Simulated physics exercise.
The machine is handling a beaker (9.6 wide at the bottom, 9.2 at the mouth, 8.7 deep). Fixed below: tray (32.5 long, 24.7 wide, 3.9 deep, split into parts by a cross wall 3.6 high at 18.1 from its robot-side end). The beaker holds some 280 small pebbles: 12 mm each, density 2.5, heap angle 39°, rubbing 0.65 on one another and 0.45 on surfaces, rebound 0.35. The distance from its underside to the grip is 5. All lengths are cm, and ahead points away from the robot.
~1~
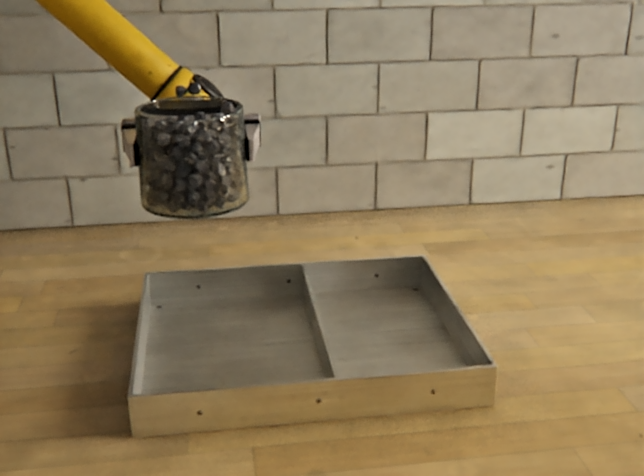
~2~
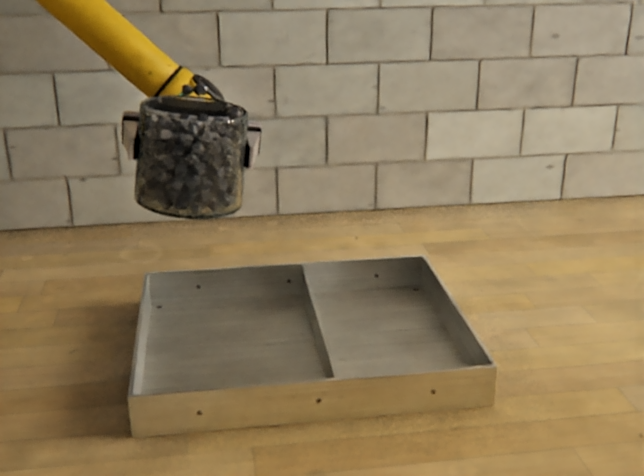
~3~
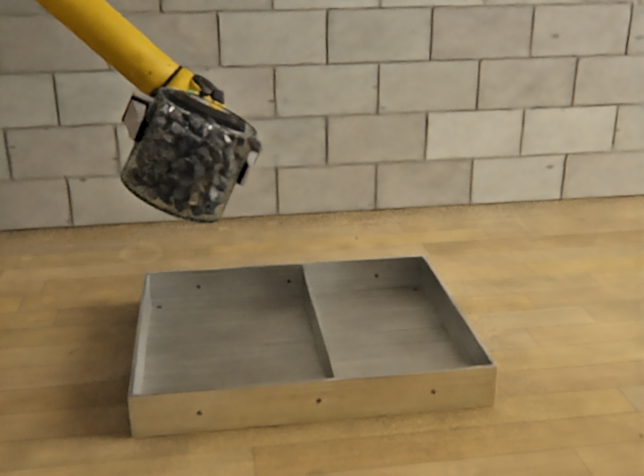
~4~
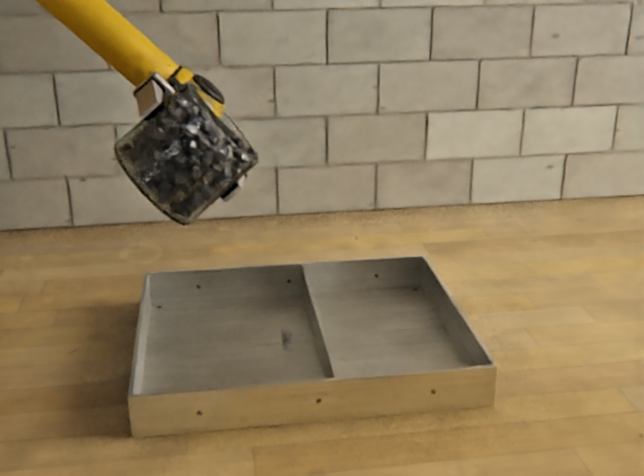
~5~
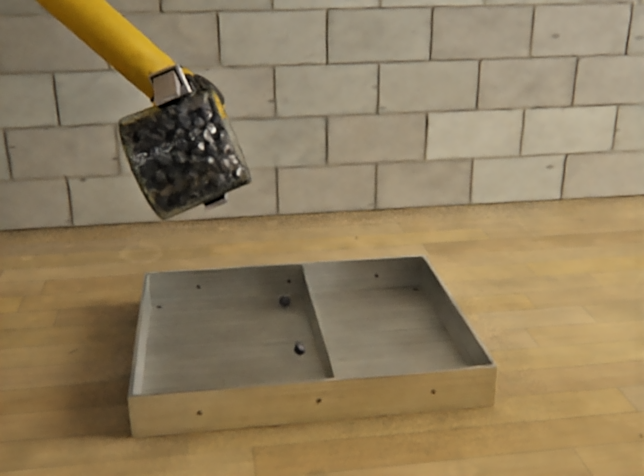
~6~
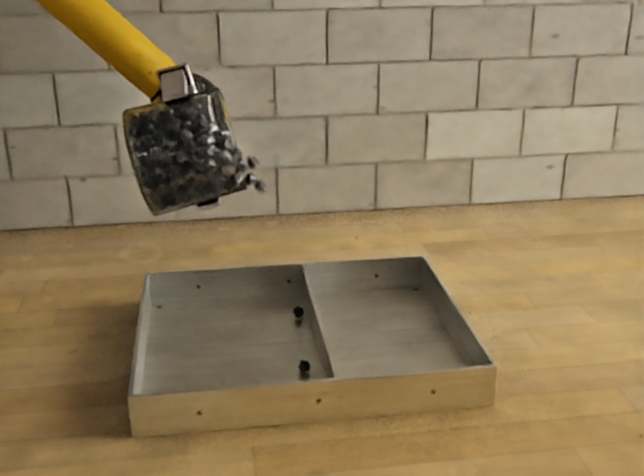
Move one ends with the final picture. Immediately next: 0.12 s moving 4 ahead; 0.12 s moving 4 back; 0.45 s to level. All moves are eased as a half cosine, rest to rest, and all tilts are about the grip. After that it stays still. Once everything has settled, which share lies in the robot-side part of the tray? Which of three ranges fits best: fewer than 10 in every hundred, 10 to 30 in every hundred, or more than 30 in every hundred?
From 10 to 30 in every hundred.
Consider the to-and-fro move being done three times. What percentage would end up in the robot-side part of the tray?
Approx. 30 per cent.
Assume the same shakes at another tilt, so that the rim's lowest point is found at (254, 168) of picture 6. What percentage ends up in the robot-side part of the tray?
Some 5 per cent.
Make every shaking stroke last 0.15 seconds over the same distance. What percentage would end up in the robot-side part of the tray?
About 15 per cent, then.
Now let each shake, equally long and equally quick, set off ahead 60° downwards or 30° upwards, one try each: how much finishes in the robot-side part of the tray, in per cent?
Roughly 5 per cent, then 25 per cent.
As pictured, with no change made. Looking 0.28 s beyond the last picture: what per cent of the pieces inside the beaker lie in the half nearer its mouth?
50 per cent.
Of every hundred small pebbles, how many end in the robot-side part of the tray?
15 per cent, give or take.
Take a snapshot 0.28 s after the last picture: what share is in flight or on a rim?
Estimated fraction: Near 18 %.
Then, 0.28 s after the last picture, tilted 76° forward, highest piece 24 above the table; 218 in the beaker, 6 in the robot-side part, 6 in the far-side part, 49 in flight or on a rim.
Then, 0.55 s after the last picture, tilted 17° forward, highest piece 25 above the table; 202 in the beaker, 45 in the robot-side part, 32 in the far-side part.
Then, 0.89 s after the last picture, level, highest piece 25 above the table; 202 in the beaker, 45 in the robot-side part, 32 in the far-side part.
Then, 1.94 s after the last picture, level, highest piece 25 above the table; 202 in the beaker, 45 in the robot-side part, 32 in the far-side part.
Final count, 202 in the beaker, 45 in the robot-side part, 32 in the far-side part. That is 16 % in the robot-side part of the tray.
